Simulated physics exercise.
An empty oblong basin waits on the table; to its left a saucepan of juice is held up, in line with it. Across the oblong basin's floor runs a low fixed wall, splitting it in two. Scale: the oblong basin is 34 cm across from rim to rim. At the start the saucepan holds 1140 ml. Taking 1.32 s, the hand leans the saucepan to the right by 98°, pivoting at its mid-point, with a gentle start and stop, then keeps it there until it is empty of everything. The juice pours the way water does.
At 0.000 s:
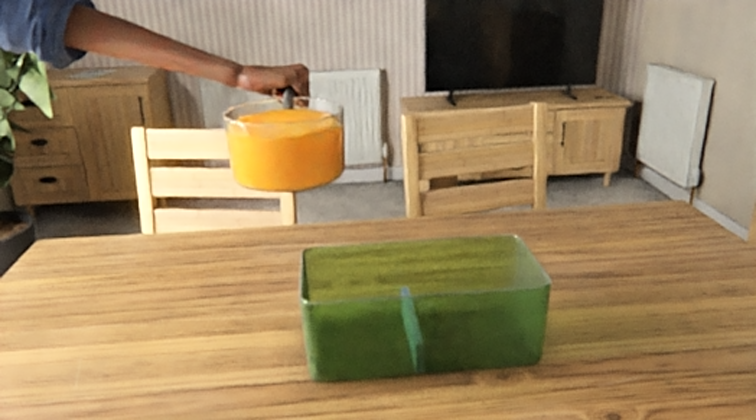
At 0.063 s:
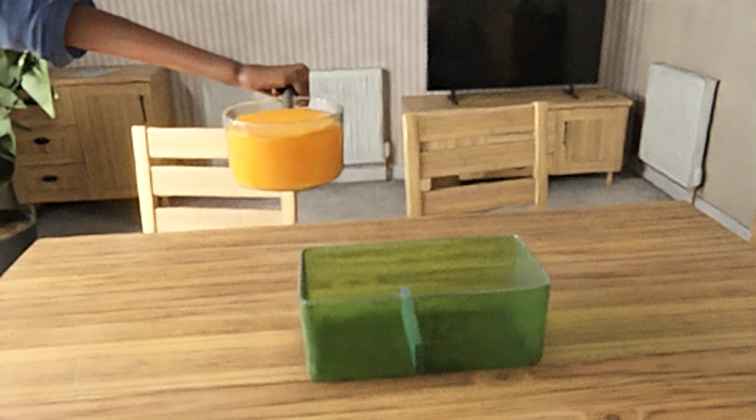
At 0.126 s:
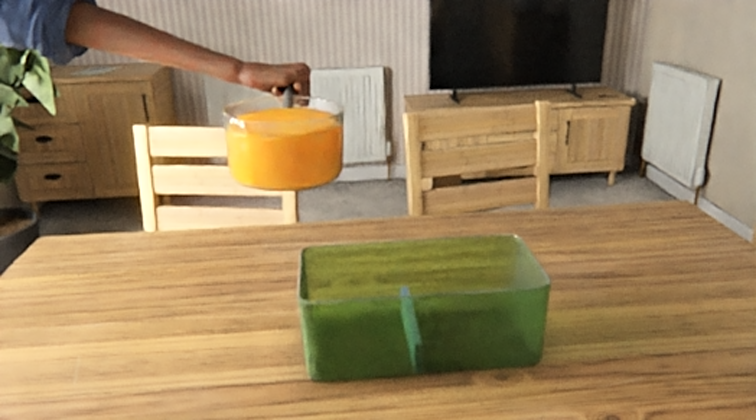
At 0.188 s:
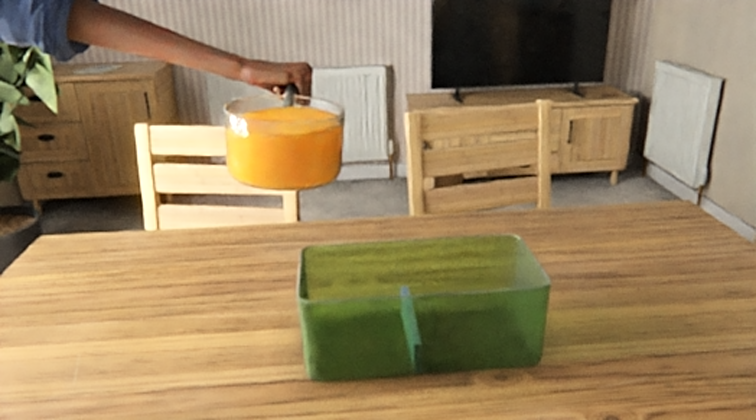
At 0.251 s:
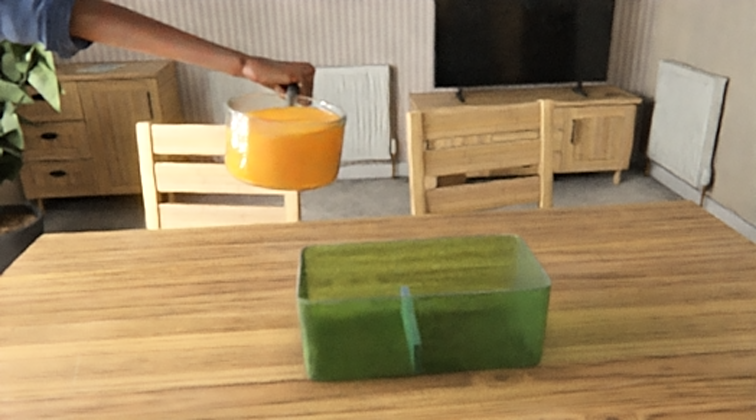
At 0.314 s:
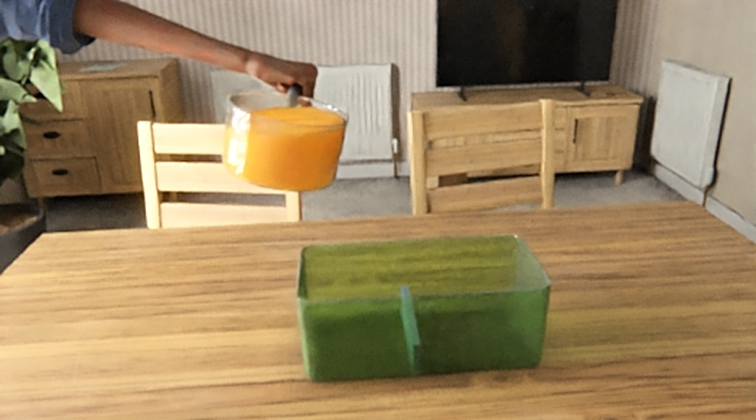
In a room with wooden cabinets, a television, radiators and two pale chairs, a wooden table is seen from its near side and slightly above. An empty, see-through green oblong basin with an upright divider stands on it, while a hand reaching in from the left holds up a clear saucepan of orange juice. The hand slowly leans the saucepan slightly to the right, as the view drifts very slightly.
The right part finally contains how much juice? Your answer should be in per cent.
About 58 in every hundred parts.
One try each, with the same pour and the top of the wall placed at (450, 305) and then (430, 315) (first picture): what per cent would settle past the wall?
I'd put it at about 0 per cent for the first and about 30 per cent for the second.
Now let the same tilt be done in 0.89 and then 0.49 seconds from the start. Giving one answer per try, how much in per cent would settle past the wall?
55 then 35 %.
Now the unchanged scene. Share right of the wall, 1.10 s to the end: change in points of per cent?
I'd say it grows by some 4.
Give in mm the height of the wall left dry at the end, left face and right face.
The left comes to roughly 28 mm and the right to roughly 24 mm.
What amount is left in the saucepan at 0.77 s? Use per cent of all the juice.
64 %.
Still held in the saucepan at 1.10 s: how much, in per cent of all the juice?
I'd say some 16 per cent remains.
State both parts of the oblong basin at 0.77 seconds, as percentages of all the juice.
Left about 4, right about 5.
By 0.77 s the tilt is 61° and 63 per cent is still to pour, 4 is left of the wall and 5 right of it.
By 1.10 s the tilt is 91° and 17 per cent is still to pour, 14 is left of the wall and 54 right of it.
By 1.44 s the tilt is 98° and 2 per cent is still to pour, 36 is left of the wall and 57 right of it.
By 1.82 s the tilt is 98° and 0 per cent is still to pour, 40 is left of the wall and 58 right of it.
At rest 41 per cent lies left of the wall, 58 right of it and 1 outside.
